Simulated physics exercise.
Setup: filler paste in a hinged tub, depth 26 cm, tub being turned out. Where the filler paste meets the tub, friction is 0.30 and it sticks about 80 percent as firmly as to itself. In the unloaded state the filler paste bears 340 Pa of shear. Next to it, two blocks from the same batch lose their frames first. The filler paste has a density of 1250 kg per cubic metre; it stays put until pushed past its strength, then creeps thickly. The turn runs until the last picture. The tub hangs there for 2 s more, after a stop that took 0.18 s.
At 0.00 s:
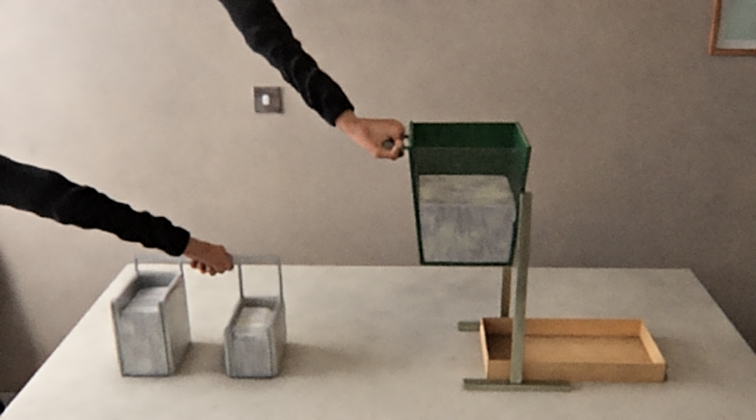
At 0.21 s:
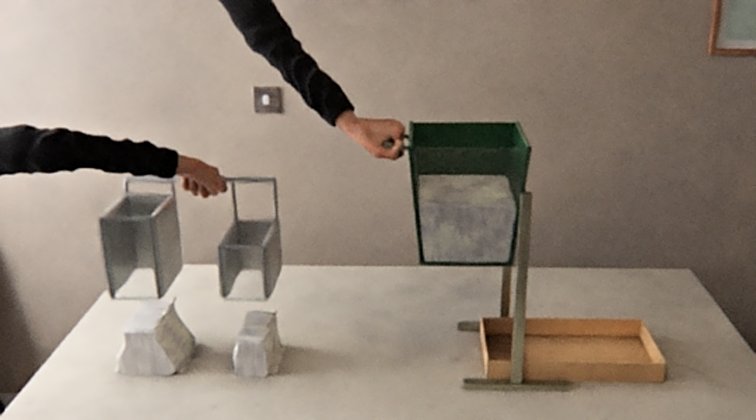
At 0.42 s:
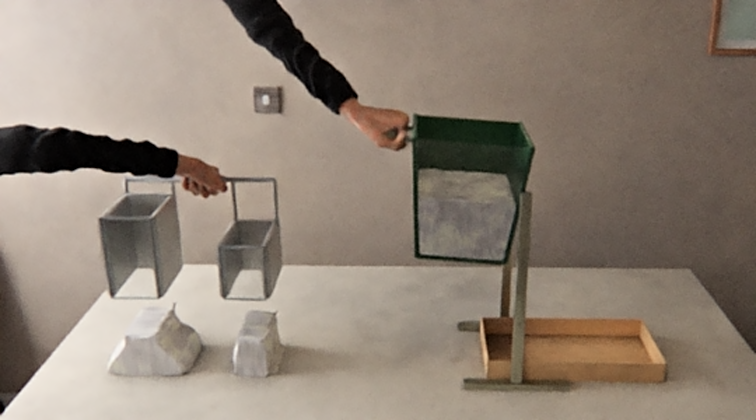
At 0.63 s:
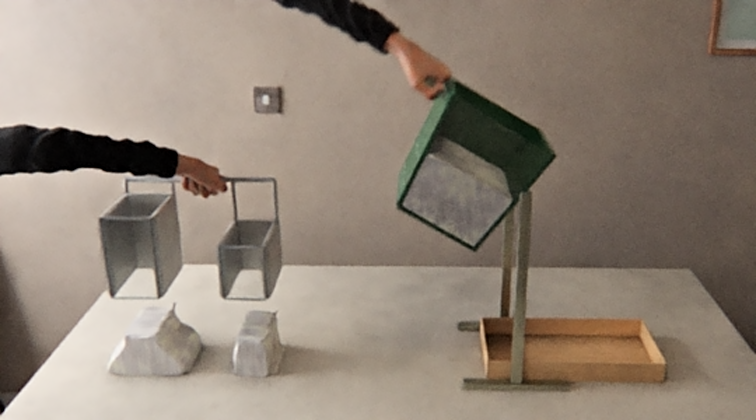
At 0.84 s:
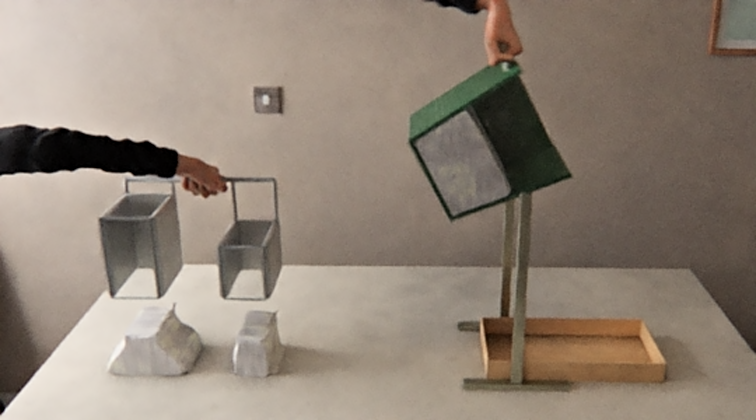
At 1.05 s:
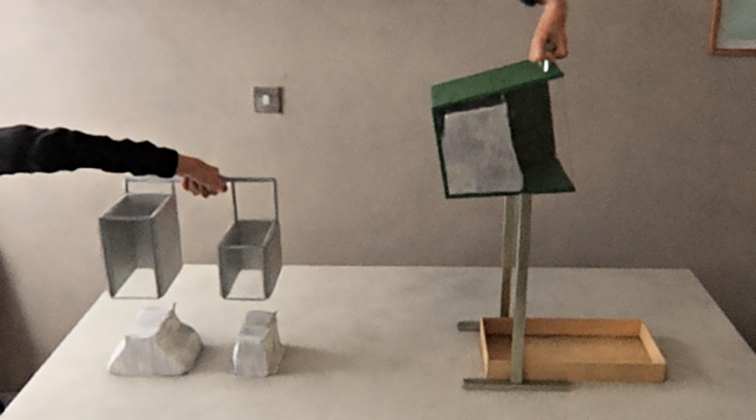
One hand lifted two metal casings off a pair of grey blocks, which sagged and slumped, then another hand swung a green tub of grey paste up and over to the right on its stand.
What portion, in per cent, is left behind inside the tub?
The portion left inside is around 100 %.
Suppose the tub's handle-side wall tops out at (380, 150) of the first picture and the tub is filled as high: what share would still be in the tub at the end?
Some 75 per cent, I reckon.
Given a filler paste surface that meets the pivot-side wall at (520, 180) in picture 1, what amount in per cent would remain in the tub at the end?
Then about 75 %.
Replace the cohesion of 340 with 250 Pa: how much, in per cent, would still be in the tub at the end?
It would be close to 90 percent.
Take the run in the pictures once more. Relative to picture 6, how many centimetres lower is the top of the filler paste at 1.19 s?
I reckon it's close to 4 cm.
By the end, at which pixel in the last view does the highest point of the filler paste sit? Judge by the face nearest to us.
Close to pixel (482, 134).
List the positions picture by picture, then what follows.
In the first picture, handle-side rim at (413, 148), tilt 0 degrees; top of the filler paste at (422, 205); blocks stand 16 cm, 11 cm (left to right).
In the second picture, handle-side rim at (413, 148), tilt 0 degrees; top of the filler paste at (422, 205); blocks stand 13 cm, 10 cm (left to right).
In the third picture, handle-side rim at (417, 140), tilt 4 degrees; top of the filler paste at (427, 199); blocks stand 11 cm, 10 cm (left to right).
In the fourth picture, handle-side rim at (455, 97), tilt 31 degrees; top of the filler paste at (428, 156); blocks stand 11 cm, 10 cm (left to right).
In the fifth picture, handle-side rim at (522, 74), tilt 63 degrees; top of the filler paste at (464, 112); blocks stand 11 cm, 10 cm (left to right).
In the sixth picture, handle-side rim at (563, 77), tilt 81 degrees; top of the filler paste at (501, 106); blocks stand 11 cm, 10 cm (left to right).
After 1.19 s, the tub is at 81 degrees and holds 100 %.
After 1.36 s, the tub is at 81 degrees and holds 100 %.
After 1.53 s, the tub is at 81 degrees and holds 100 %.
After 1.70 s, the tub is at 81 degrees and holds 100 %.
After 3.05 s, at the end, the tub is at 81 degrees and holds 100 %.
